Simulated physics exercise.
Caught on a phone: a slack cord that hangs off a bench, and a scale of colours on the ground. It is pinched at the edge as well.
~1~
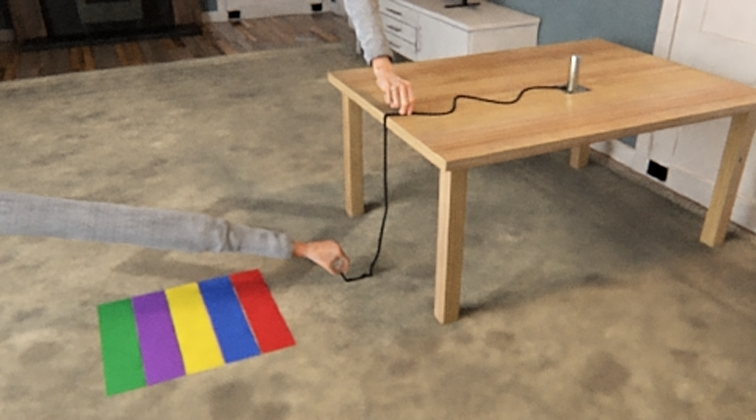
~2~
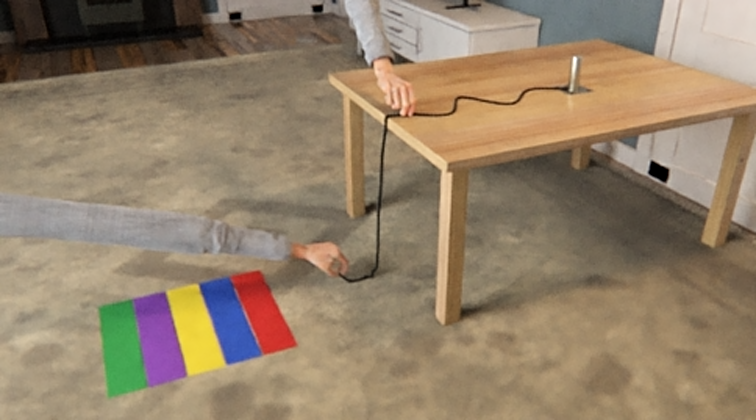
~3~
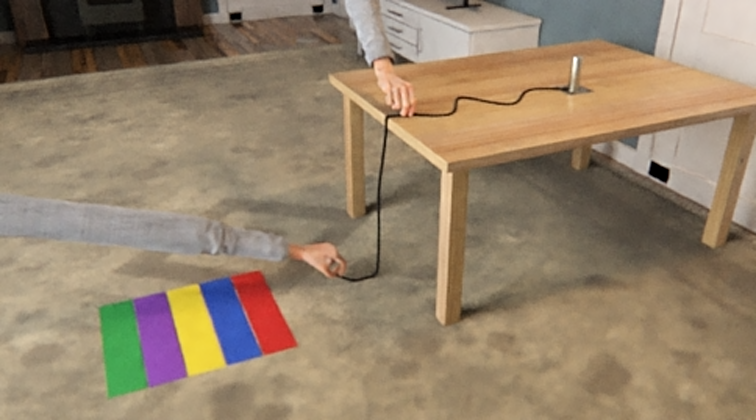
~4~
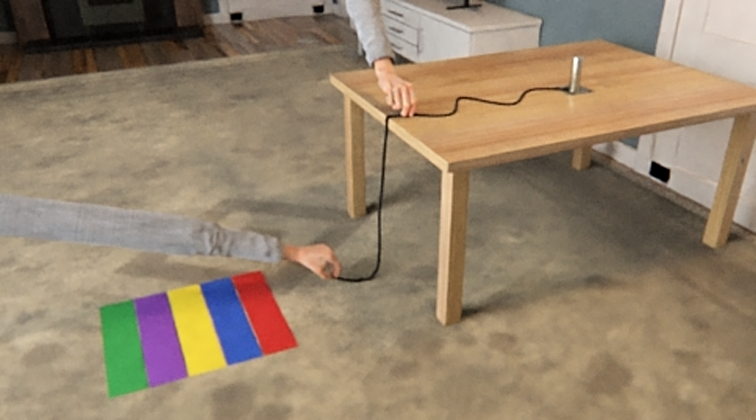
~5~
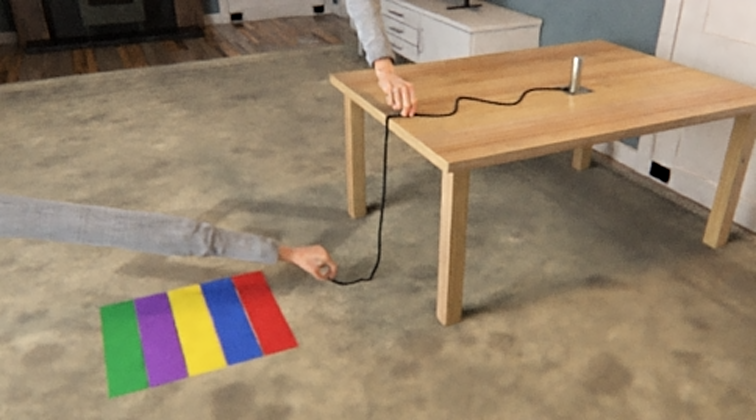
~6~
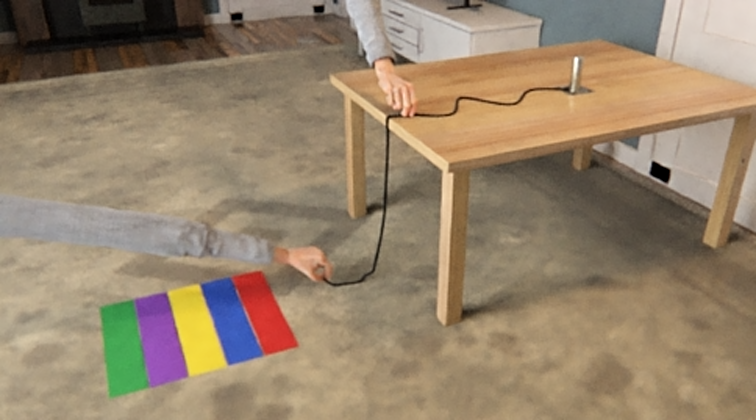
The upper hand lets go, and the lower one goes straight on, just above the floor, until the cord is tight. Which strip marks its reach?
The end stops over the purple strip.
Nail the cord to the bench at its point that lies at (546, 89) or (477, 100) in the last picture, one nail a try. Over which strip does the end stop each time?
Try by try: Purple; yellow.
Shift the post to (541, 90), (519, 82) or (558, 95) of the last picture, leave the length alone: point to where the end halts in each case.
About (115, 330), (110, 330) and (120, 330).
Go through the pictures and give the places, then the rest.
The first picture shows end (341, 272); red (273, 333); blue (237, 343); yellow (201, 352); purple (163, 363); green (124, 373).
The second picture shows end (340, 274); cord through (531, 89) (494, 103) (454, 110) (386, 123) (380, 198) (377, 261).
The third picture shows end (337, 275).
The fourth picture shows end (332, 276); cord through (532, 90) (495, 103) (455, 111) (387, 123) (381, 198) (379, 261).
The fifth picture shows end (328, 278).
The sixth picture shows end (324, 279); cord through (533, 90) (495, 103) (456, 111) (388, 124) (385, 198) (376, 262).
Soon after, end near (230, 302); over blue.
After that, end near (184, 313); over yellow.
At the stop, end near (155, 320); over purple. It gets as far as the purple strip.
